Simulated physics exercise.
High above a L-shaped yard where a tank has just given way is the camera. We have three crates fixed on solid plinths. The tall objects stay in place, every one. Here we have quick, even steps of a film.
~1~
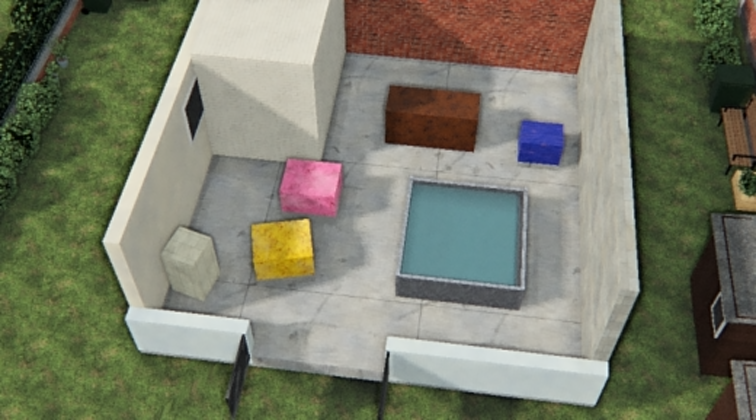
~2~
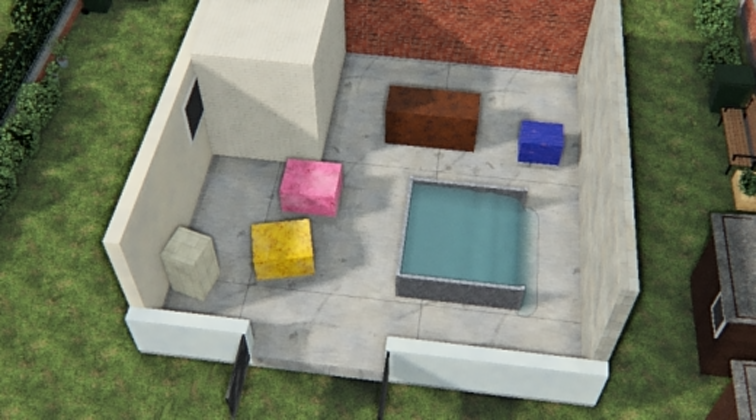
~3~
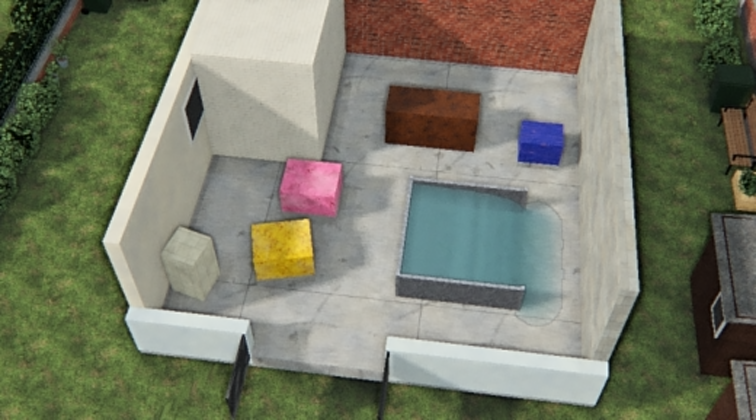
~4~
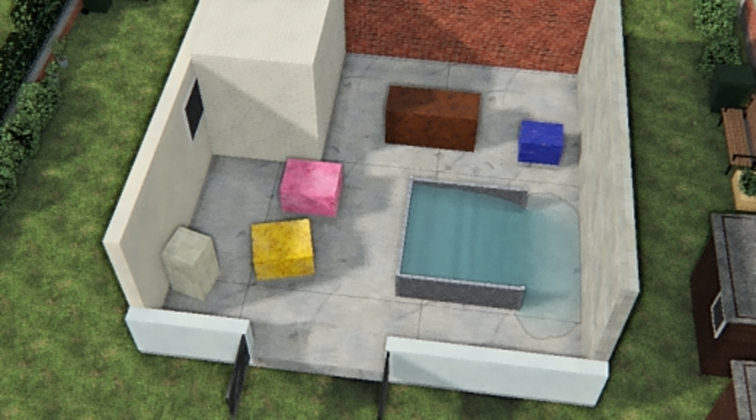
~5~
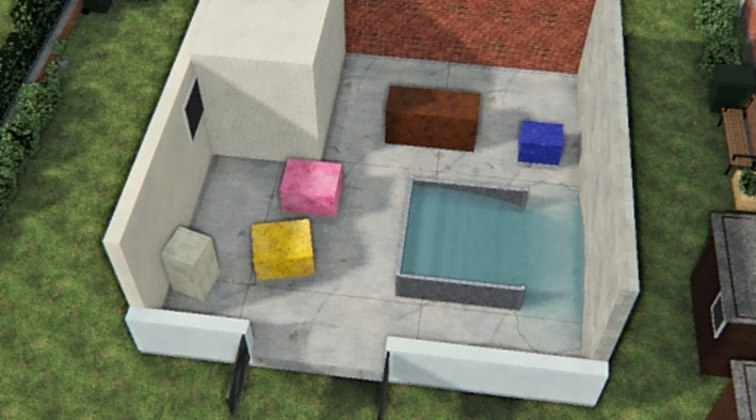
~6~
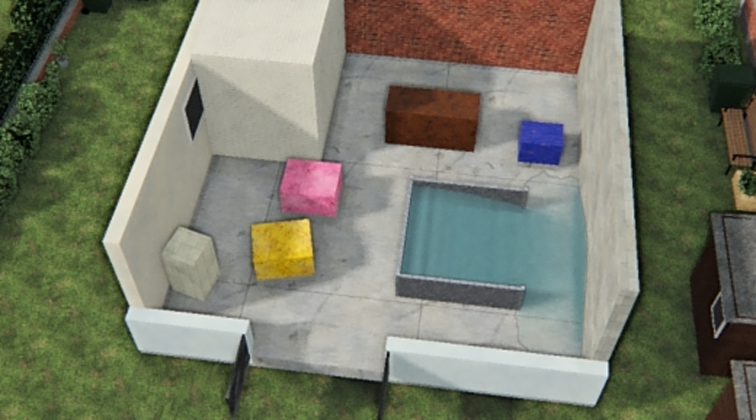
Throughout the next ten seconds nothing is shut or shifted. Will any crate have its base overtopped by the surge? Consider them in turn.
My prediction: The yellow crate is spared, the pink crate is spared, the blue crate is hit by the water.
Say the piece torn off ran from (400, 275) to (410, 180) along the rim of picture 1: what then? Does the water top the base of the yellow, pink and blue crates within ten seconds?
My guess is yellow goes wet, pink goes wet, and blue remains untouched.
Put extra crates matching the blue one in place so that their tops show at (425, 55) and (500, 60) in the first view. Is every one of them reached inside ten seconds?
First is never reached; second is reached.
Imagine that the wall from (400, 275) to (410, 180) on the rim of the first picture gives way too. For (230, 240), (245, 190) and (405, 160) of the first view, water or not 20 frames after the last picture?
Place one: Reached by the flood. Place two: Reached by the flood. Place three: Reached by the flood.
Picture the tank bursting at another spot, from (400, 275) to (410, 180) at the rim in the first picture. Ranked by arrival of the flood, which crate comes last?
The blue-painted one.
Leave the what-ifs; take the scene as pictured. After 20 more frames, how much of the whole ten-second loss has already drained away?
Roughly 0 percent.
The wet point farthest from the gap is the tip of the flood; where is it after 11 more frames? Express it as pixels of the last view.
The farthest wet spot is near (577, 80).
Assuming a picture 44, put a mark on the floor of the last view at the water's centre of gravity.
At roughly (436, 227).
A moment on, water covers 15 % of the floor; the yellow crate not reached, the pink crate not reached, the blue crate water round its plinth.
Next, water covers 25 % of the floor; the yellow crate not reached, the pink crate not reached, the blue crate water round its plinth.
Then, water covers 55 % of the floor; the yellow crate water round its plinth, the pink crate not reached, the blue crate water round its plinth.
Later, water covers 90 % of the floor; the yellow crate water round its plinth, the pink crate water round its plinth, the blue crate water round its plinth.
In the end, water covers 100 % of the floor; the yellow crate stayed above the water, the pink crate stayed above the water, the blue crate was topped.
